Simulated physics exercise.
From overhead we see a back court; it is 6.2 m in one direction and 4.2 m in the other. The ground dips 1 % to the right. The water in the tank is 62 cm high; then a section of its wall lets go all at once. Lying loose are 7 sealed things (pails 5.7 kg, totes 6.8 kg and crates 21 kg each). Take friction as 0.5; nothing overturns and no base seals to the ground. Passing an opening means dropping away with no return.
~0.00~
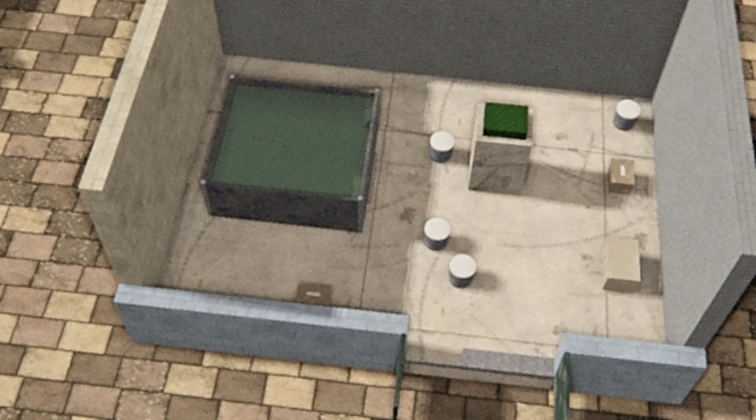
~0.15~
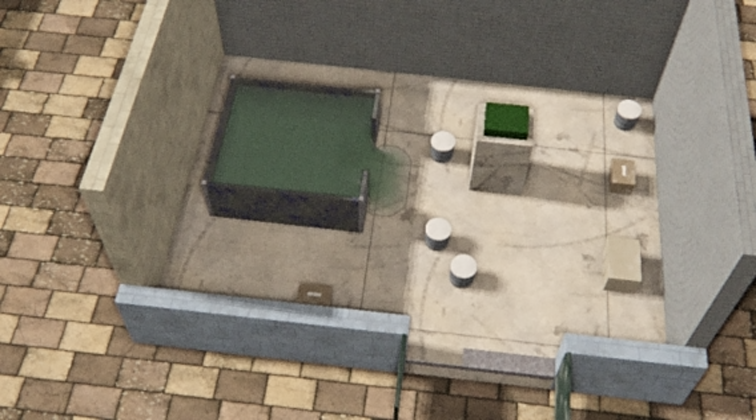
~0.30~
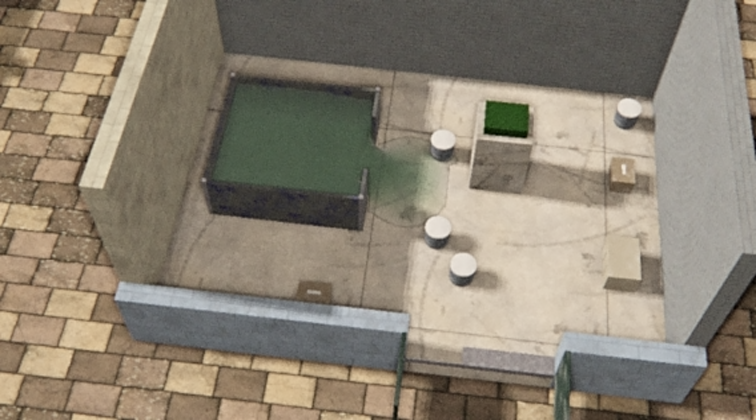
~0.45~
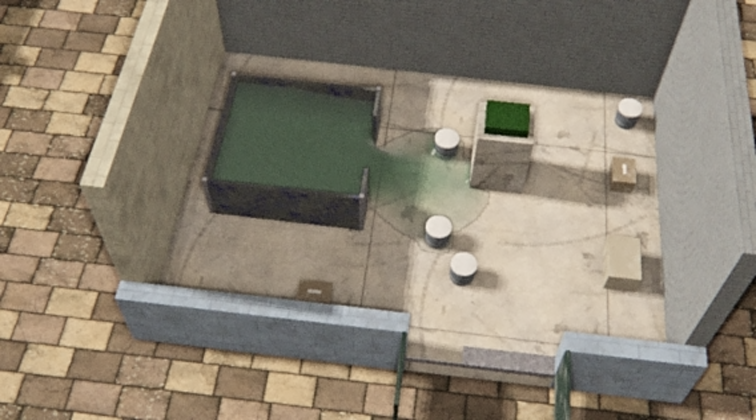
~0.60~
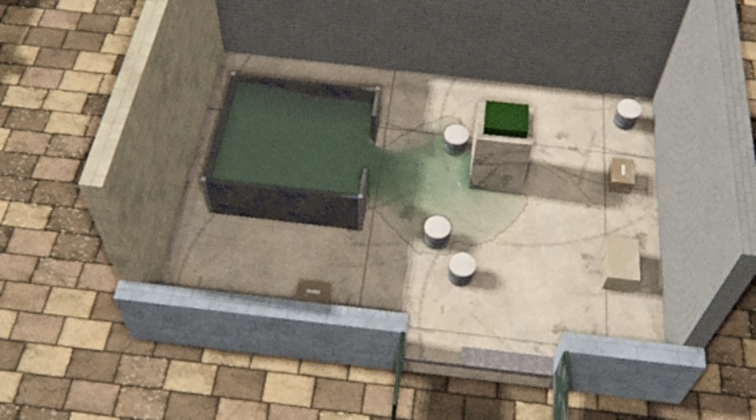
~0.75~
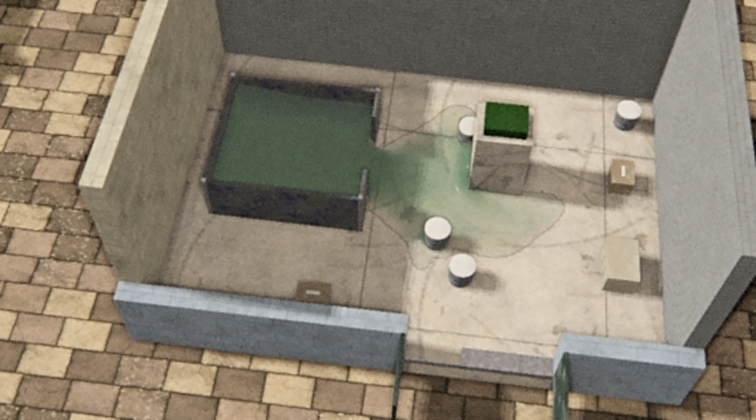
A walled back court with a pale concrete floor, ringed by tan and brown paving, is seen from high overhead by a camera that stays still. A dark-sided tank of green water stands at left, with white-topped grey pails, a bright green-topped block and small tan boxes to its right. Water pours through the tank's right side and spreads rightward across the floor, pushing the nearest pail right, partly behind the block.
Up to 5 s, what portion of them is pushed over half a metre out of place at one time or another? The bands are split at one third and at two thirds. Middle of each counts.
It falls at two thirds or above.
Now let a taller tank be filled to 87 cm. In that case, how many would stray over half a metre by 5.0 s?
Count: 6.
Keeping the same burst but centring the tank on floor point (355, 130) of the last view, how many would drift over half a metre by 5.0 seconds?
Then 6.
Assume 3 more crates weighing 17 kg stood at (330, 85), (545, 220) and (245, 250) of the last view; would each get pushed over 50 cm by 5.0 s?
Outcome: Stays within first, breaks the threshold next, stays within last.
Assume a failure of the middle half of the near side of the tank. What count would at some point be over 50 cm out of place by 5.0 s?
Then 3 of them would.
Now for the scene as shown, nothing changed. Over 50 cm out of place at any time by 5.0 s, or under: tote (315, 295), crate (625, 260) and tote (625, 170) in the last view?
One by one: Below the line; above the line; above the line.
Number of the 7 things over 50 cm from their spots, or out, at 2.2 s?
2 in all.
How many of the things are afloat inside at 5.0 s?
4.
After 1.1 s 1 of 7 are over 50 cm from their spots; 0 afloat.
After 2.2 s 2 of 7 are over 50 cm from their spots; 1 afloat.
After 3.5 s 3 of 7 are over 50 cm from their spots; 3 afloat.
After 5.0 s 5 of 7 are over 50 cm from their spots, and 5 have been at some point; 4 afloat.
